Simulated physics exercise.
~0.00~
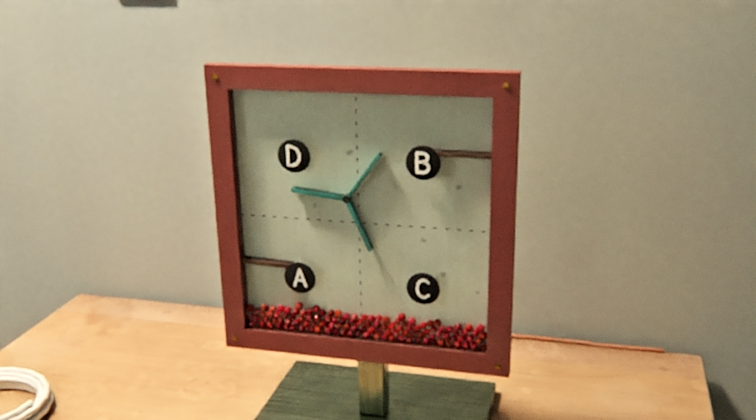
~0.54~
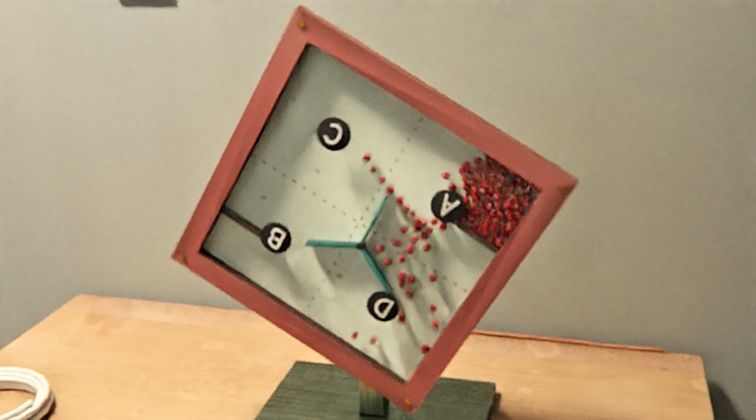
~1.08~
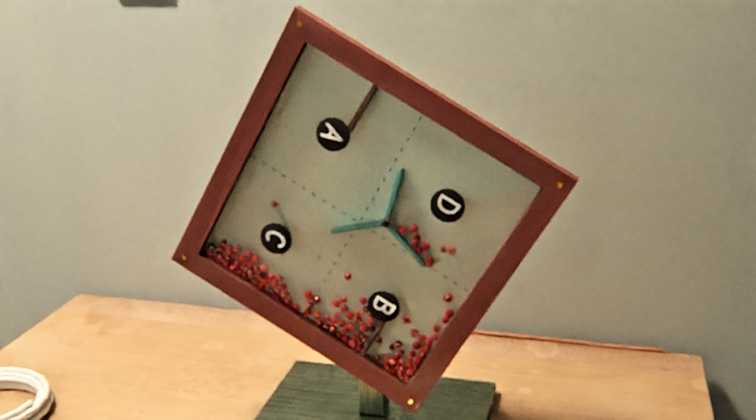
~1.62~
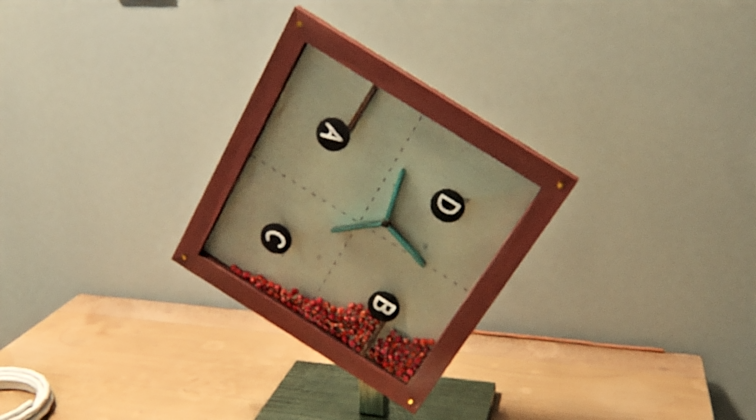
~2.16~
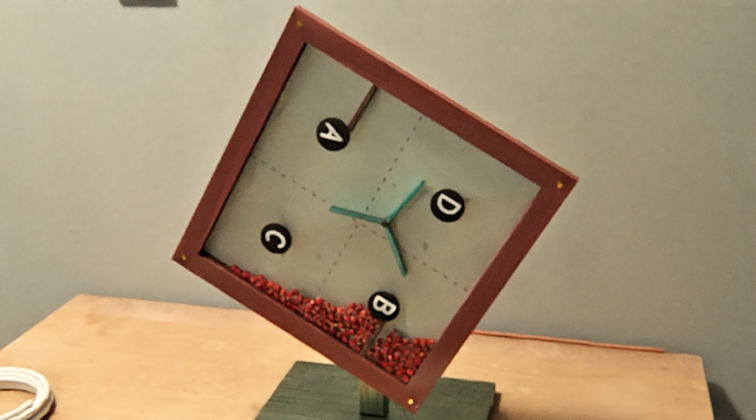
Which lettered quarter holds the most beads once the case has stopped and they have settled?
Quarter B holds the most, with the beads heaped along the bottom of the tilted case and a smaller share lying in C.
